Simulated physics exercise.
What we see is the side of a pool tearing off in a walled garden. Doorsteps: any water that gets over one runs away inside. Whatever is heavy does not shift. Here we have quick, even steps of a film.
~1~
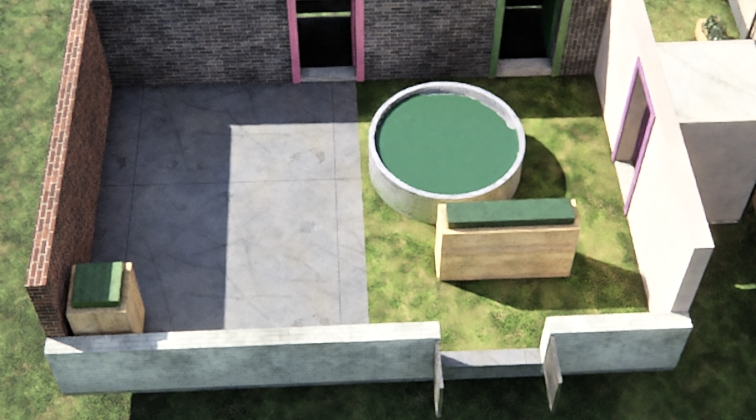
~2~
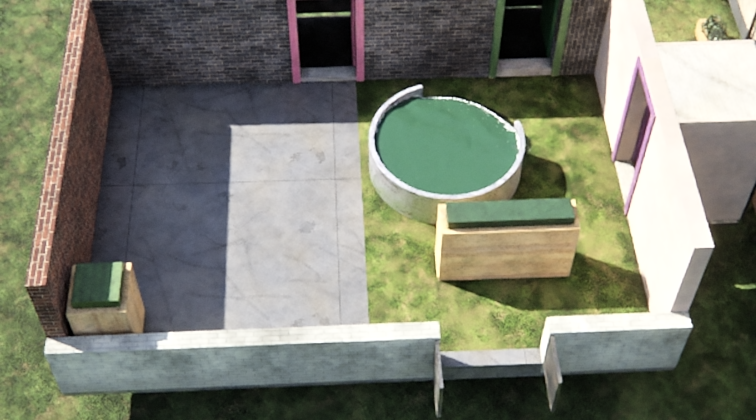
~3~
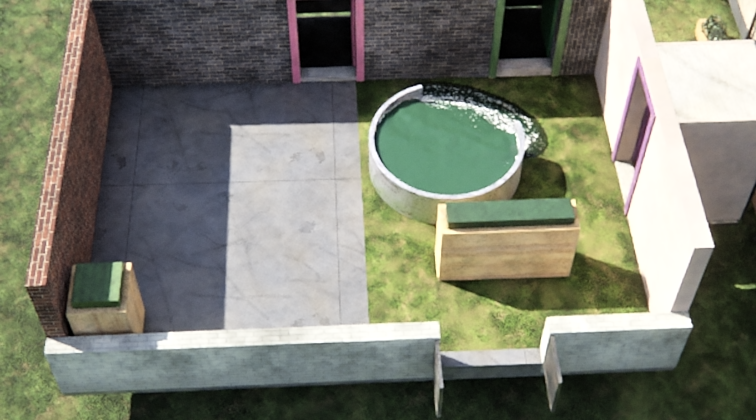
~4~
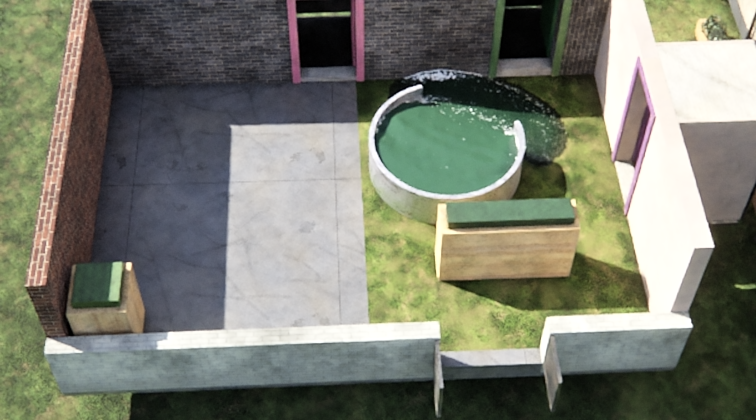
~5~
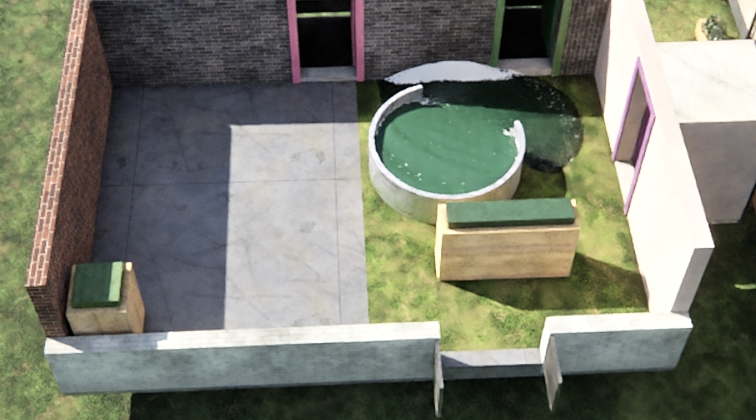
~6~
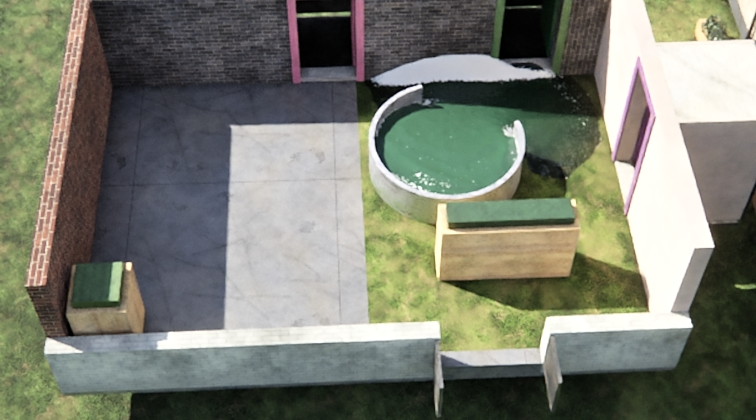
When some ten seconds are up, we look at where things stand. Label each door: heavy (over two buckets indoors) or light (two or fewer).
Green door - heavy; pink door - light; purple door - heavy.
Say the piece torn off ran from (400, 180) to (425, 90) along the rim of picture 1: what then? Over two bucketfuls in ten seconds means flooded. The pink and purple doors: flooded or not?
Pink door: Beyond the mark, purple door: Short of the mark.
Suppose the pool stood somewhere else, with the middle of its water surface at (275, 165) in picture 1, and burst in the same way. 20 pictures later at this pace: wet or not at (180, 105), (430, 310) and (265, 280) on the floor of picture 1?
I'd say swamped for the first, still dry for the second and still dry for the third.
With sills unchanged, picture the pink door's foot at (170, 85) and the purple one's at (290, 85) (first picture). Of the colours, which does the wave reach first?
The green one is first.
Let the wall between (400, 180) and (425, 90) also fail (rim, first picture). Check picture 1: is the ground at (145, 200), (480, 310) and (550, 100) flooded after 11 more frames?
In the order given: Swamped, untouched and untouched.
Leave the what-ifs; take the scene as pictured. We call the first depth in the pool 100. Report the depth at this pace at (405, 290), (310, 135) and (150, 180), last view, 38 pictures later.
I'd say around 2 per cent, then 4 per cent, then 4 per cent.
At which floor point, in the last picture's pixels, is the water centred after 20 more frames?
At about (477, 145).
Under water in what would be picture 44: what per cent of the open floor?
Around 75 percent.
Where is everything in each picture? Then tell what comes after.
In the first frame, still water in the round pool at (447, 142).
In the second frame, the front is at (526, 145), out from the gap on the round pool's far side.
In the third frame, water pours out on the round pool's far side and has run to (541, 145).
In the fourth frame, the front is at (561, 144), out from the gap on the round pool's far side.
In the fifth frame, water pours out on the round pool's far side and has run to (578, 135).
In the sixth frame, the front is at (594, 137), out from the gap on the round pool's far side.
A moment on, water covers 15 % of the floor; the green door under two buckets in, the pink door wet at the sill, nothing in, the purple door not reached.
Next, water covers 25 % of the floor; the green door over two buckets in, the pink door wet at the sill, nothing in, the purple door wet at the sill, nothing in.
Then, water covers 45 % of the floor; the green door far over two buckets in, the pink door wet at the sill, nothing in, the purple door under two buckets in.
Later, water covers 75 % of the floor; the green door far over two buckets in, the pink door wet at the sill, nothing in, the purple door over two buckets in.
In the end, water covers 95 % of the floor; the green door far over two buckets in, the pink door wet at the sill, nothing in, the purple door over two buckets in.
